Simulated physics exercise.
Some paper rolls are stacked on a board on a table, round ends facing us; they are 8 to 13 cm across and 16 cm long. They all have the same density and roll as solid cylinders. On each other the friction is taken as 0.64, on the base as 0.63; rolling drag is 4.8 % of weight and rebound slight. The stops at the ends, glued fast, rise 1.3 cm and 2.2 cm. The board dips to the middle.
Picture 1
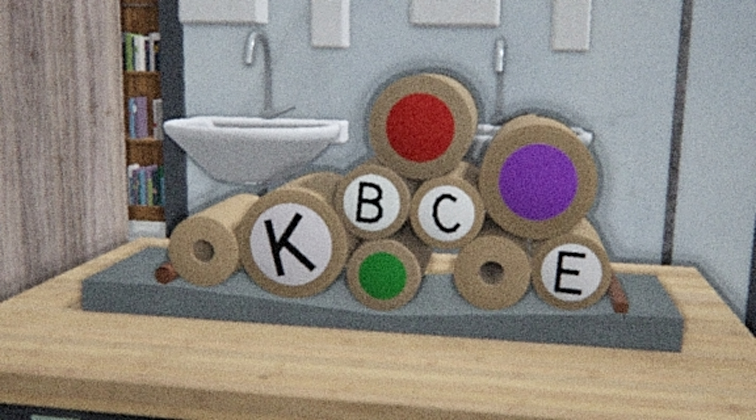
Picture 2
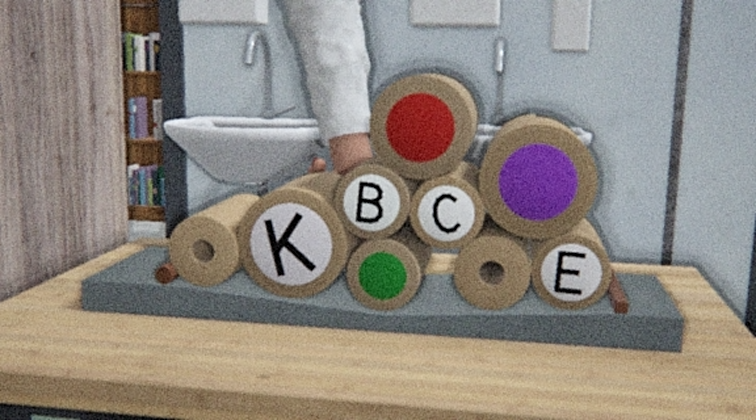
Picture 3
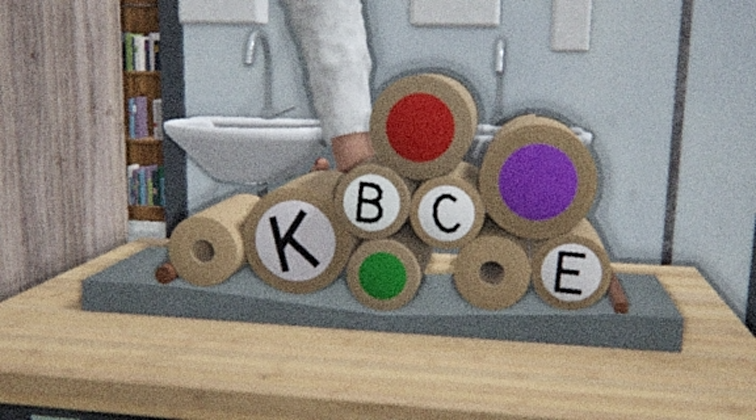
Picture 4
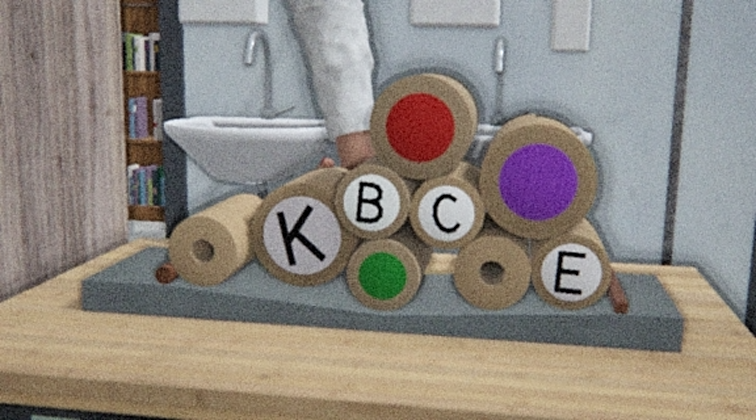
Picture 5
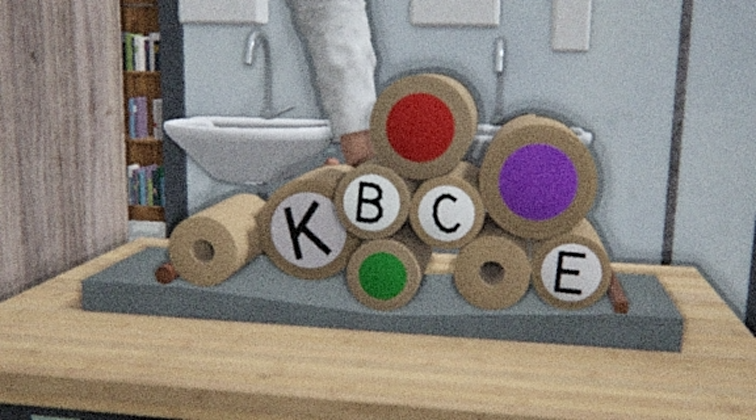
In this clip, paper rolls with lettered and coloured ends sit stacked on a grey board on a table as a hand reaches in behind them and gradually draws the K roll backward, while the others stay still.
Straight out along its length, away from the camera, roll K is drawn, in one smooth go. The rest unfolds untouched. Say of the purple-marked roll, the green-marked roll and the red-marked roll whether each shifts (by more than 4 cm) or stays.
The purple-marked roll stays, the green-marked roll stays, the red-marked roll shifts.
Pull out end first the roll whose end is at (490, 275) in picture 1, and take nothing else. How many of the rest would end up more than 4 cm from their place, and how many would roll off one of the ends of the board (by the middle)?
First count 1, second count 0.
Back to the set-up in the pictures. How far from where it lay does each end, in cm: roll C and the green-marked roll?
Roll C: 2, green-marked roll: 0.
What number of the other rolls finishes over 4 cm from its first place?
The number comes to 2.
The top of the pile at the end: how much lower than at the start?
About 5 cm.
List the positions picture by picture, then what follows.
In the first frame, 9 rolls, 5 on the base, highest (420, 128); purple (538, 182), green (382, 276), red (420, 128), E (571, 273), K (291, 245), B (372, 203), C (446, 213); left round bar (2.2 cm) (163, 267); right lip (1.3 cm) (622, 302).
In the second frame, roll K has not moved yet, at (291, 245); the rest still.
In the third frame, roll K is 1.9 cm out, at (295, 241); the rest still.
In the fourth frame, roll K is 5 cm out, at (302, 236); the rest still; bottom ones (202, 252) (302, 236) (382, 276) (492, 274) (571, 273).
In the fifth frame, roll K is 8 cm out, at (309, 230); the rest still; purple (538, 182), green (382, 276), red (420, 128).
Then, 0.31 s past the final picture, 0 now displaced over 4 cm; purple 0.8 cm left; green in place; red 0.6 cm down.
Then, 0.49 s past the final picture, 1 now displaced over 4 cm; purple 1.8 cm left; green in place; red 1.5 cm left and 1.4 cm down.
Then, 0.93 s past the final picture, 2 now displaced over 4 cm; purple 1.2 cm left; green in place; red 14 cm left and 6 cm down.
Then, 1.51 s past the final picture, 2 now displaced over 4 cm; purple 1.1 cm left; green in place; red 8 cm left and 8 cm down.
All still, 1.7 s past the final picture, 2 moved over 4 cm; not one off the ends of the board; purple 1.1 cm left; green in place; red 8 cm left and 8 cm down; top of the pile 23 cm high, from 29 cm.
